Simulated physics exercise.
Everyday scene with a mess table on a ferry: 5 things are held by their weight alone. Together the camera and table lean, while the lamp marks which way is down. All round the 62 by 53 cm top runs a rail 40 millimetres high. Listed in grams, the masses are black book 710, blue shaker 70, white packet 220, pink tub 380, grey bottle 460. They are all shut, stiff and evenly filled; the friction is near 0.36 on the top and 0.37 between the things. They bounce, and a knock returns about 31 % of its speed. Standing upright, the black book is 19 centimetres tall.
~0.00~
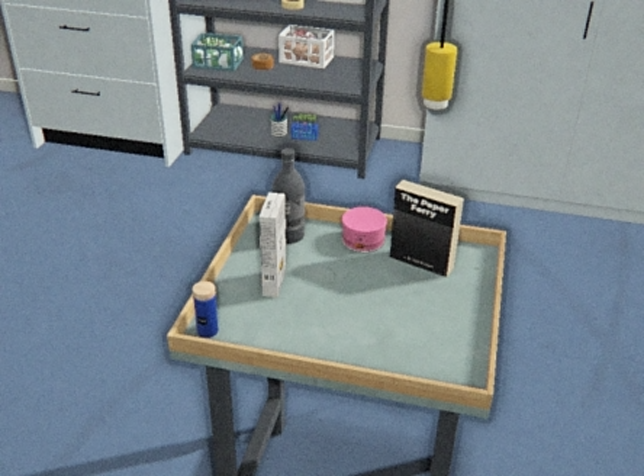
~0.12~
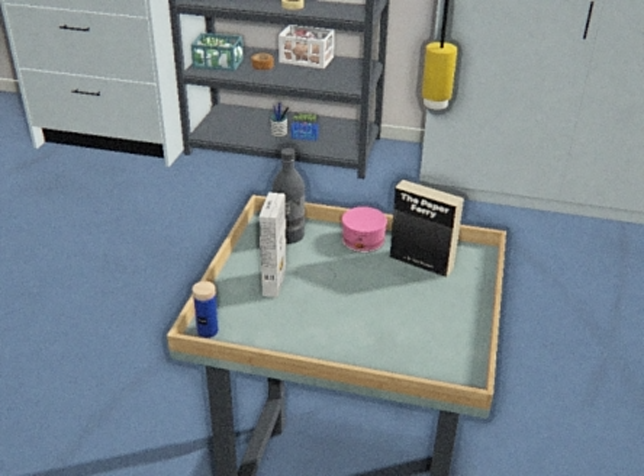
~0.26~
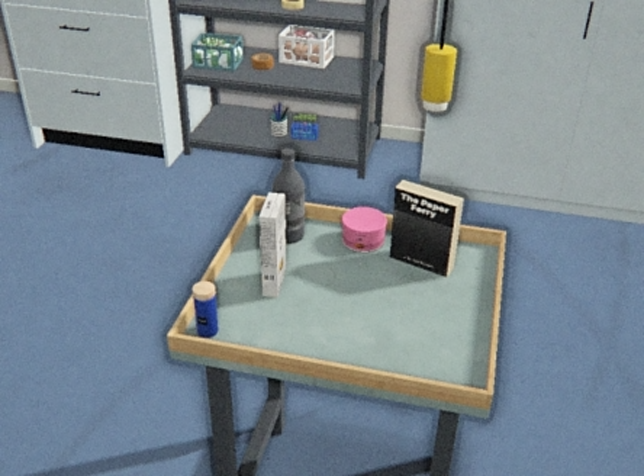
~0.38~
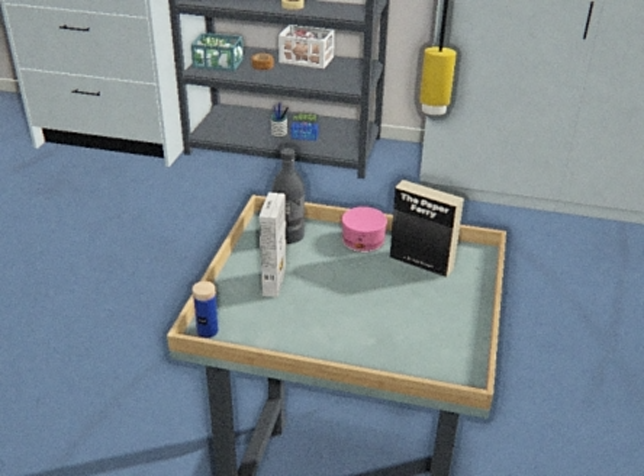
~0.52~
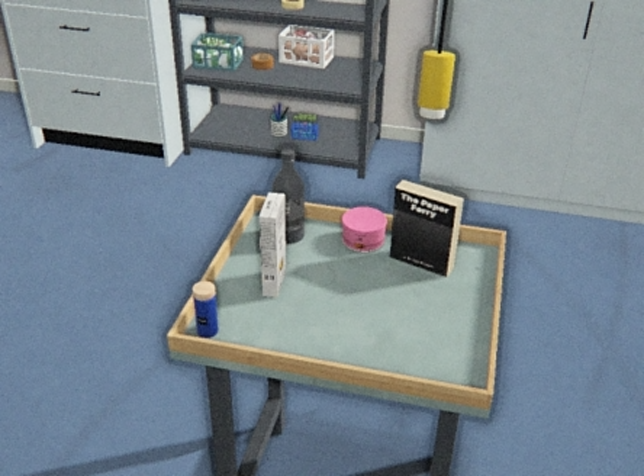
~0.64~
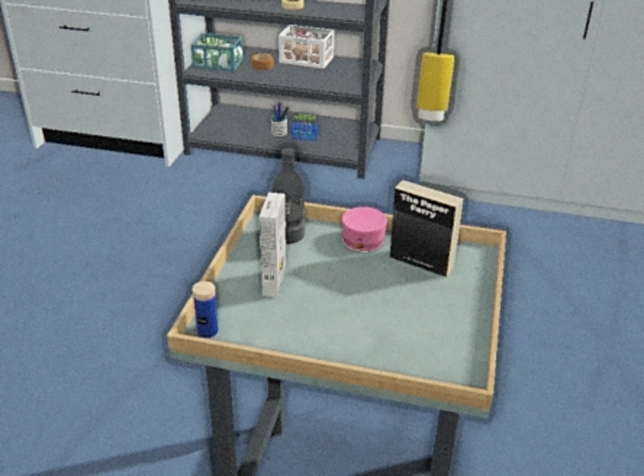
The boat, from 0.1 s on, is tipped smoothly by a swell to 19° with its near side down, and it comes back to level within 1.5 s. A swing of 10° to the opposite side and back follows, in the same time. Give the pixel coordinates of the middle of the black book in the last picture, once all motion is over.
Its middle lies at about (387, 311).
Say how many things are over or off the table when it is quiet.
In total, 1.
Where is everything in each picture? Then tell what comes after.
In the first picture, boat level; black book (425, 229); blue shaker (206, 310).
In the second picture, boat level; pink tub (364, 230); grey bottle (288, 195).
In the third picture, boat heeled 2°, near side down; blue shaker (206, 310); white packet (273, 246).
In the fourth picture, boat heeled 6°, near side down; pink tub (364, 230); grey bottle (288, 195).
In the fifth picture, boat heeled 11°, near side down; blue shaker (206, 310); white packet (273, 246).
In the sixth picture, boat heeled 16°, near side down; black book (425, 229); pink tub (364, 230).
After 0.94 s, boat heeled 18°, near side down; black book tipped 44° from how it sat near (410, 250).
After 1.14 s, boat heeled 13°, near side down; black book on its side near (392, 297).
After 1.64 s, boat level; black book on its side near (387, 311).
At rest (3.6 s), tipped over on the table, black book; the other 4 in place, give or take 5 cm. Seen from the same camera at the end, black book near (387, 311).
